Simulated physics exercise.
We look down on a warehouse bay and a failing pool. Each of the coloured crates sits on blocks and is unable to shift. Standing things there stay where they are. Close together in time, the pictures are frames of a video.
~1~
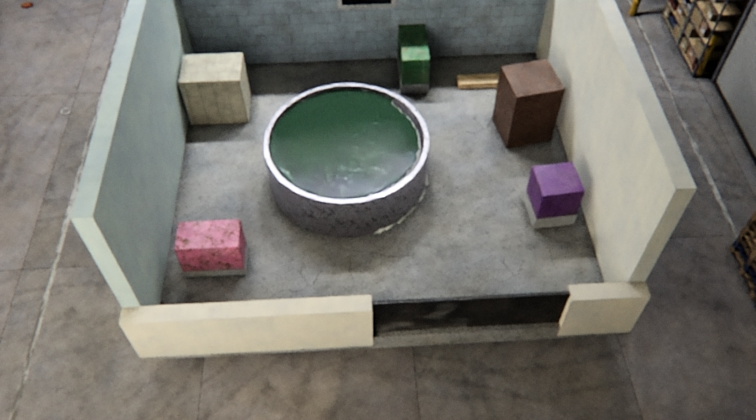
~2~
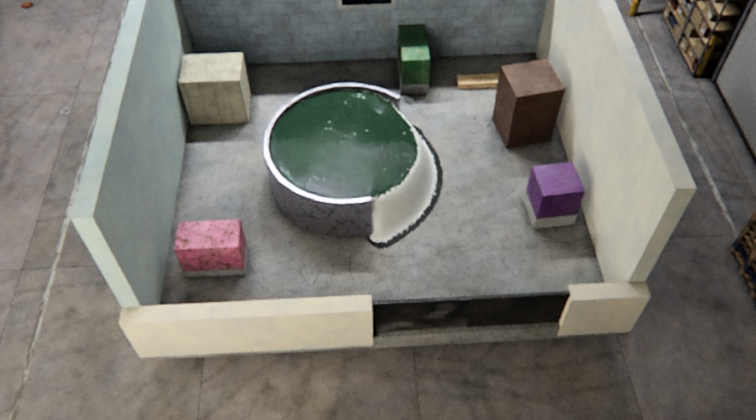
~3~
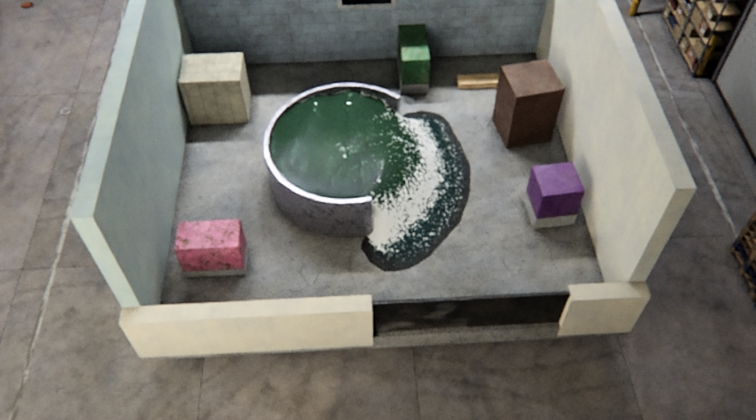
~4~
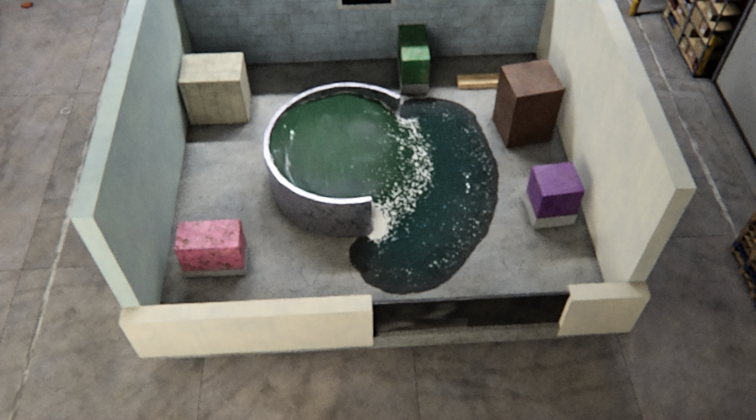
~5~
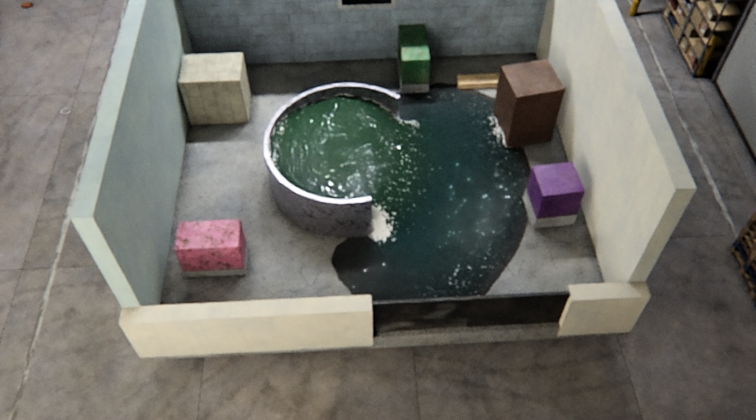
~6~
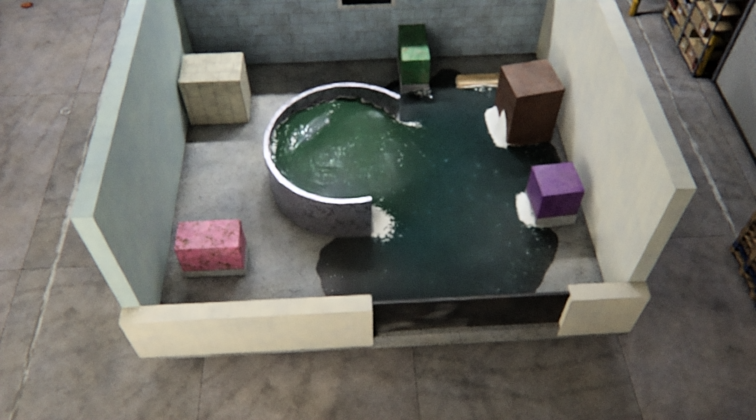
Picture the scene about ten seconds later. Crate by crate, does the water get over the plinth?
Result: The purple crate is caught by the water; the green crate is caught by the water; the pink crate is caught by the water.
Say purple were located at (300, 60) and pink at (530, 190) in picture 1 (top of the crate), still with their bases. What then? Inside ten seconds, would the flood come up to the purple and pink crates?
Note - purple crate stays out of reach, pink crate is caught.
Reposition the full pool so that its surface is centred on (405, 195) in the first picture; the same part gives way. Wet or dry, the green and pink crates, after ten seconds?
Green crate: Flooded; pink crate: Flooded.
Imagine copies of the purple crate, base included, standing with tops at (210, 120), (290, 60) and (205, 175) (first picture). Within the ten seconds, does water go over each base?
One by one: Is not reached; is not reached; is not reached.
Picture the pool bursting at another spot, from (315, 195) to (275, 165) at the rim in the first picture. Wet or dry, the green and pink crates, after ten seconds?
The green crate is untouched; the pink crate is reached.
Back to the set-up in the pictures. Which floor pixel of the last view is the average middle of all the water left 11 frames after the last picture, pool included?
My pick is pixel (463, 191).
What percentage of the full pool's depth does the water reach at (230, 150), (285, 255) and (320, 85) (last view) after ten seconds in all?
In order: Roughly 14, 14 and 12 in a hundred.
A moment on, water covers 50 % of the floor; the purple crate water round its plinth, the green crate water round its plinth, the pink crate not reached.
Next, water covers 55 % of the floor; the purple crate water round its plinth, the green crate water round its plinth, the pink crate not reached.
Then, water covers 60 % of the floor; the purple crate water round its plinth, the green crate water round its plinth, the pink crate water round its plinth.
Later, water covers 100 % of the floor; the purple crate water round its plinth, the green crate water round its plinth, the pink crate water round its plinth.
In the end, water covers 100 % of the floor; the purple crate was topped, the green crate was topped, the pink crate was topped.
